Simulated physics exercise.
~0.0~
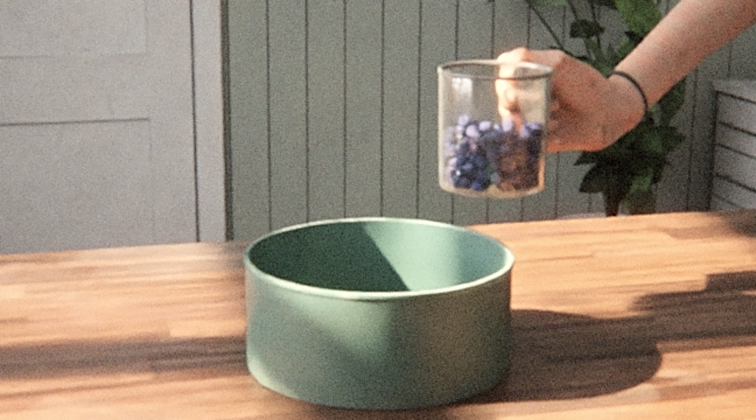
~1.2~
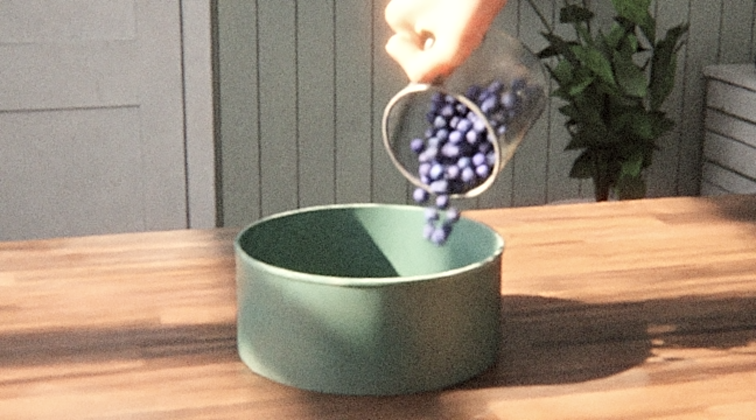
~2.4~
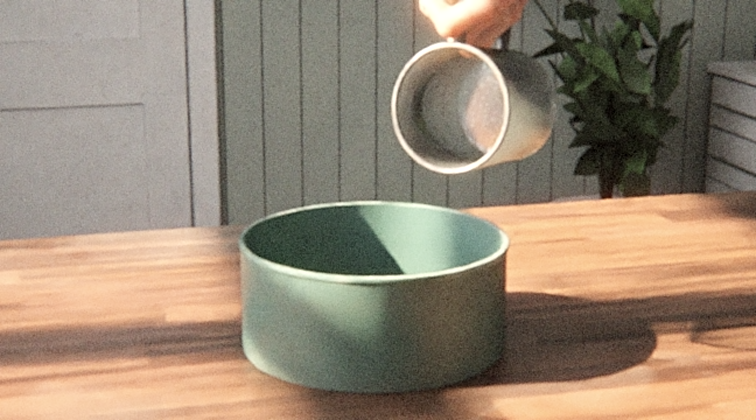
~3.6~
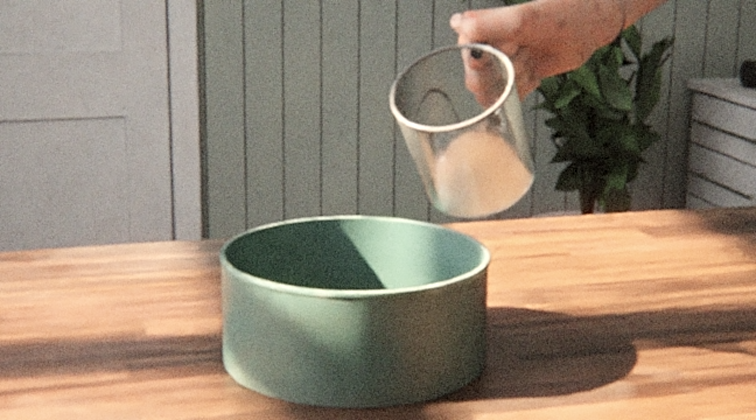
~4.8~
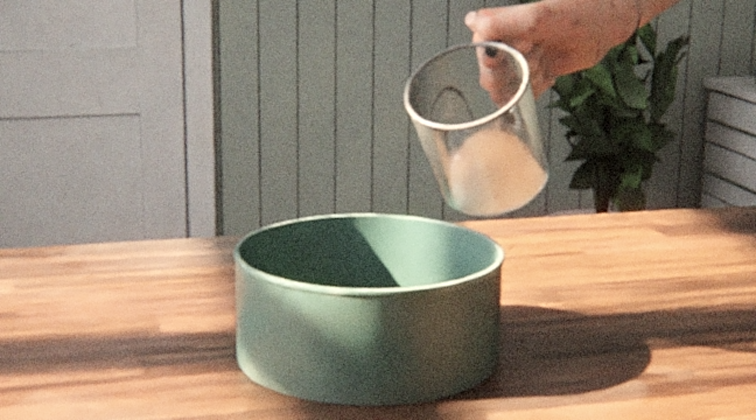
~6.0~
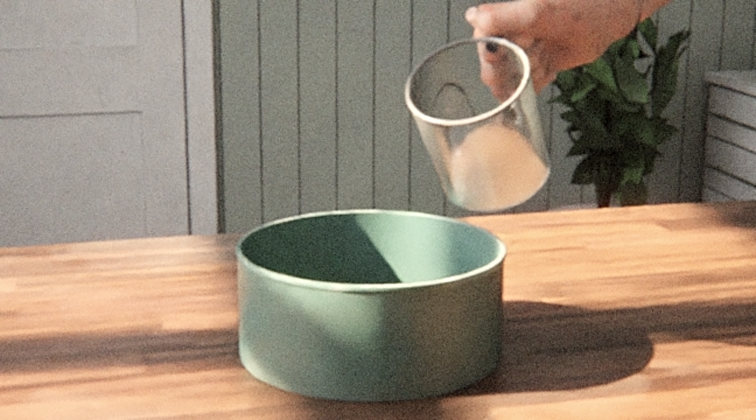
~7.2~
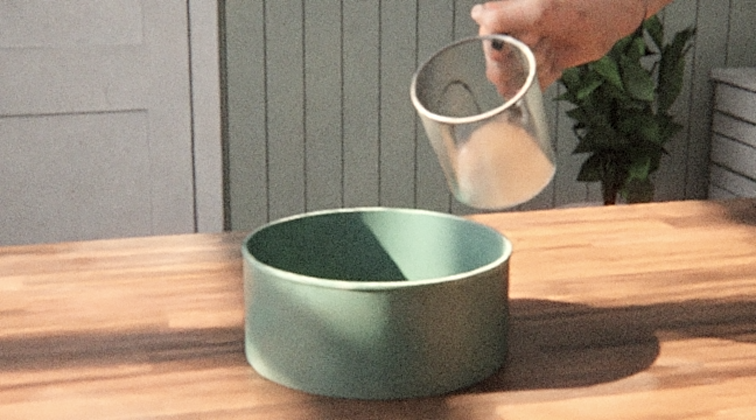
Hand tipping a clear glass of blueberries into a green pot on a wooden table, then holding the emptied glass tilted above.
